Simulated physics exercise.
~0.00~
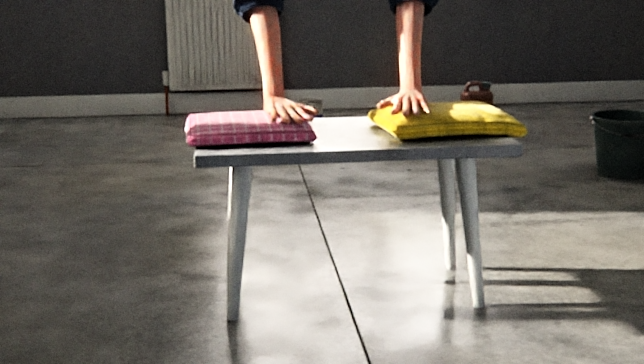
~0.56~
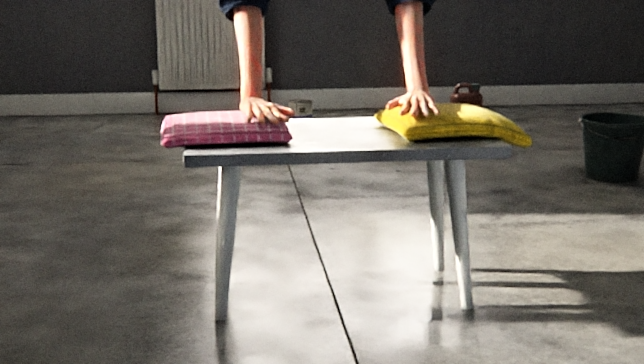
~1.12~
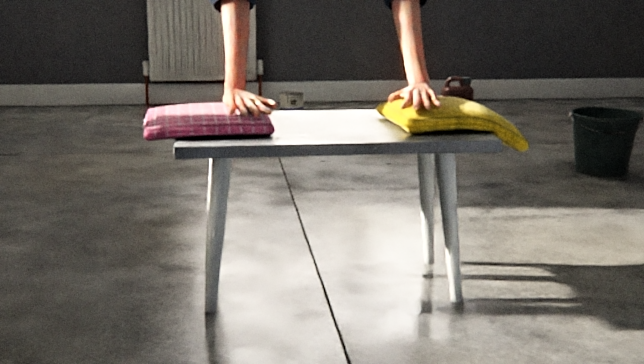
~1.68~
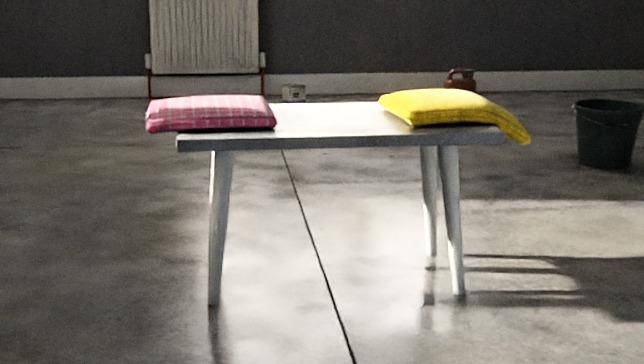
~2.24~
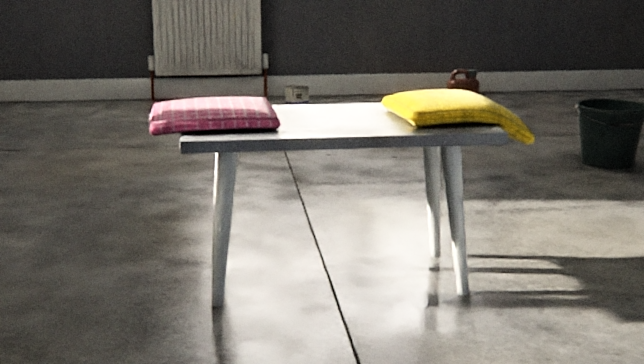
A person's two hands pushed a pink checked pad to the left and a yellow folded cloth slightly to the right on a low, pale table, then let go and drew away, and both stayed resting near opposite ends of the tabletop.
